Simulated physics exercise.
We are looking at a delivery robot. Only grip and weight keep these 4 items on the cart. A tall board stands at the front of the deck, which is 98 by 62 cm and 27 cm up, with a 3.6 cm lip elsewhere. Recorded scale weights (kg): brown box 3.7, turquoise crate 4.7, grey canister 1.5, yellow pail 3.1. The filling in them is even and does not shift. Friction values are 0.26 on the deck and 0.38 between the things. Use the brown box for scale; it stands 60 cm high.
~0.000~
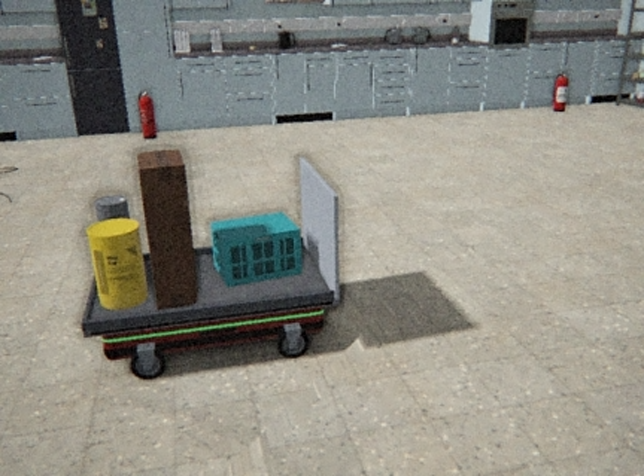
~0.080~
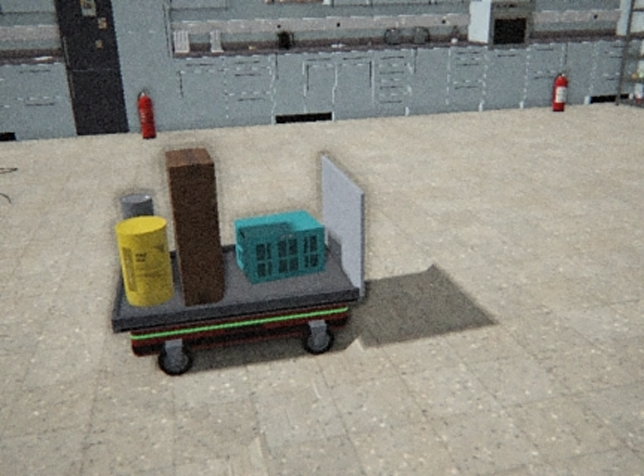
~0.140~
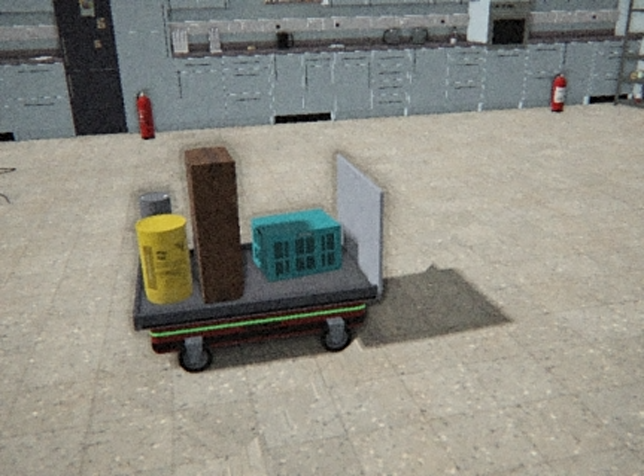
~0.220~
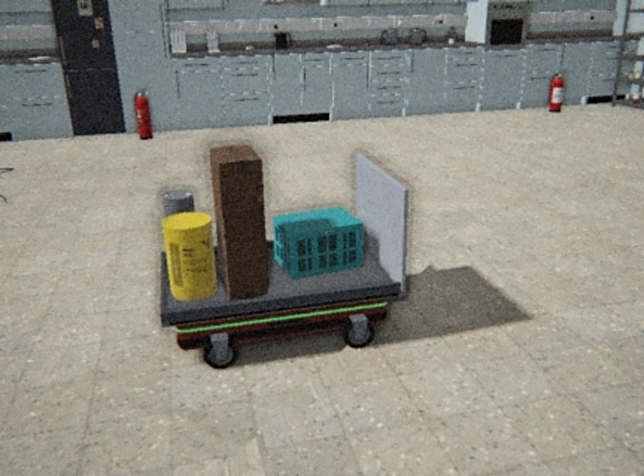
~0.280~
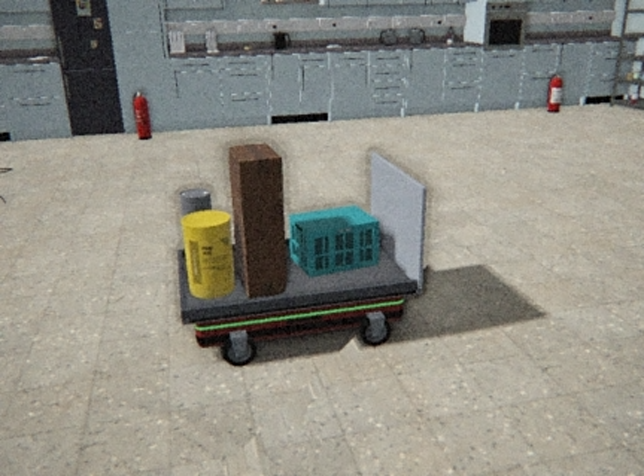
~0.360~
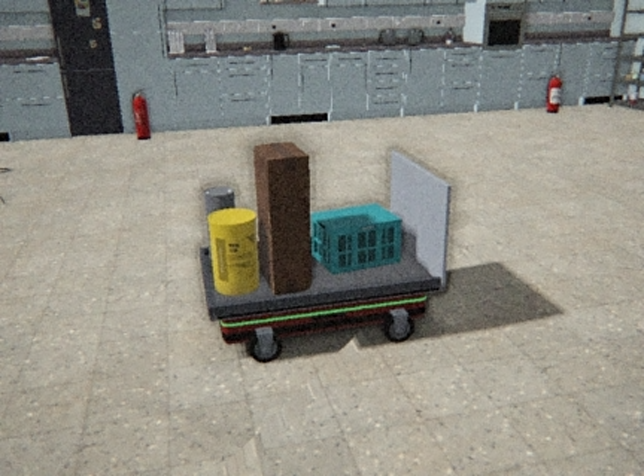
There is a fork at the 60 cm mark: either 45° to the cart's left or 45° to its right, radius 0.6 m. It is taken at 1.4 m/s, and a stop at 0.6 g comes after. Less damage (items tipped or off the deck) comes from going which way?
Left.
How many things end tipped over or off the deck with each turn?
The left turn costs 0 and the right turn costs 1.
Turning left. At 0.76 s, 106 cm covered, turned 30°; turquoise crate slid 22 cm near (448, 217); brown box slid 5 cm near (402, 197).
After 1.16 s, 153 cm covered, turned 45°; turquoise crate slid 18 cm near (460, 185); brown box slid 9 cm near (447, 169); yellow pail slid 11 cm.
At rest (2.0 s), not toppled but over 10 cm from the start, brown box, turquoise crate, grey canister and yellow pail. In the last view, brown box near (455, 164), turquoise crate near (457, 183).
Turning right instead, grey canister tipped over or off the deck, 1 of 4 in all.
